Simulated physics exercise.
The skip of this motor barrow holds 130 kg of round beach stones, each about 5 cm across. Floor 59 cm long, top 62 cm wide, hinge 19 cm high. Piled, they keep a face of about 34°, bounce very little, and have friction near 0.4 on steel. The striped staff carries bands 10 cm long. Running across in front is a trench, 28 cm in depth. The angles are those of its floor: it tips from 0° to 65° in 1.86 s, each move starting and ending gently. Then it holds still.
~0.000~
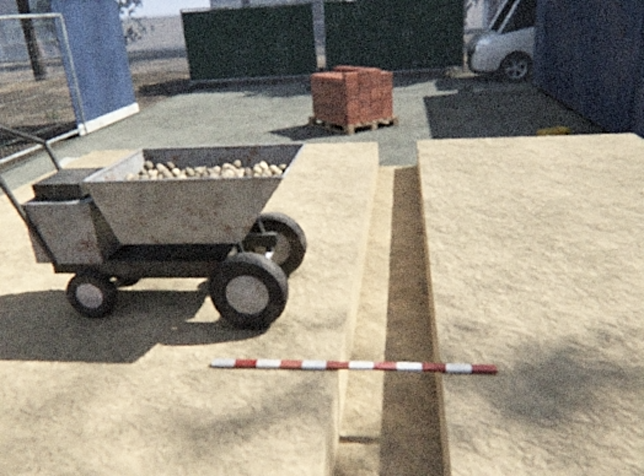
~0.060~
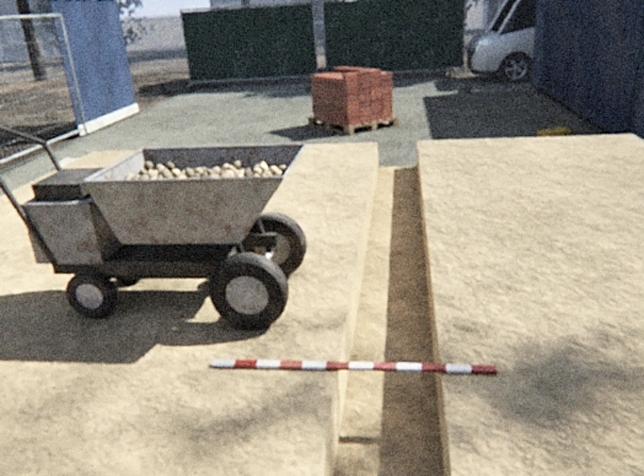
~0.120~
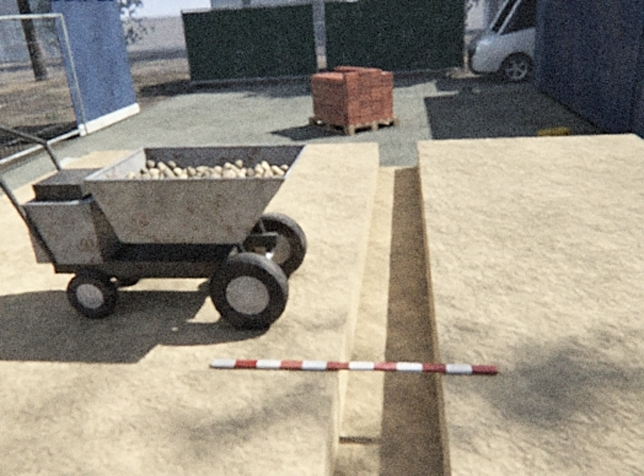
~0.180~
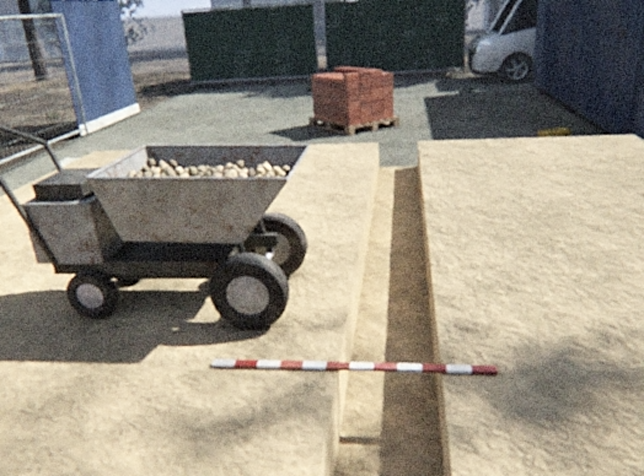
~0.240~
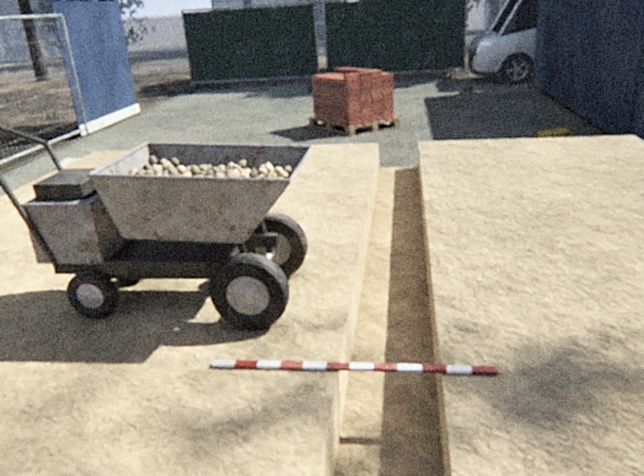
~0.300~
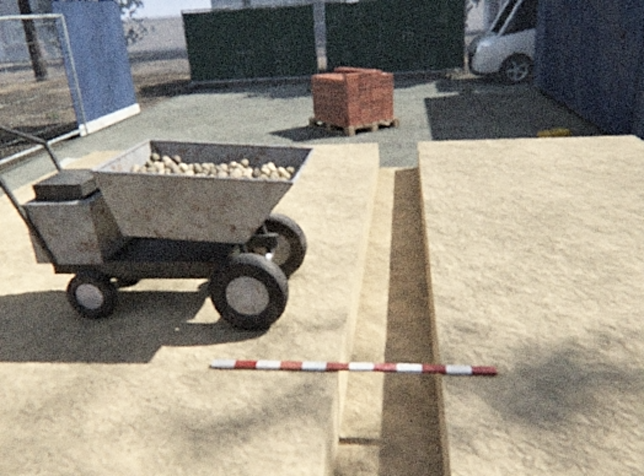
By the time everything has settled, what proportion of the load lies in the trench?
About 84 percent of the load.
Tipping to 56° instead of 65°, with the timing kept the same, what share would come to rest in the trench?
I'd guess some 55 in a hundred.
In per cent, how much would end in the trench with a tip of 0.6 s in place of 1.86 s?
Near 55 per cent.
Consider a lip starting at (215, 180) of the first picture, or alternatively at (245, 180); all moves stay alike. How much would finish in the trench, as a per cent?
Roughly 90 in a hundred, then 100 in a hundred.
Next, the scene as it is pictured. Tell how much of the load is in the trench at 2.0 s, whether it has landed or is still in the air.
35 per cent, give or take.
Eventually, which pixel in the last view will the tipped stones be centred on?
The middle should be near (408, 333).
After 1.4 s the floor is at 55°; 100 % in the skip; the foremost stones are at (378, 243).
After 2.0 s the floor is at 65°; 56 % in the skip, 34 % in the trench, 9 % past the trench; the foremost stones are at (491, 301).
After 2.3 s the floor is at 65°; 32 % in the skip, 52 % in the trench, 16 % past the trench; the foremost stones are at (552, 310).
After 4.3 s the floor is at 65°; 0 % in the skip, 84 % in the trench, 16 % past the trench; the foremost stones are at (575, 302).
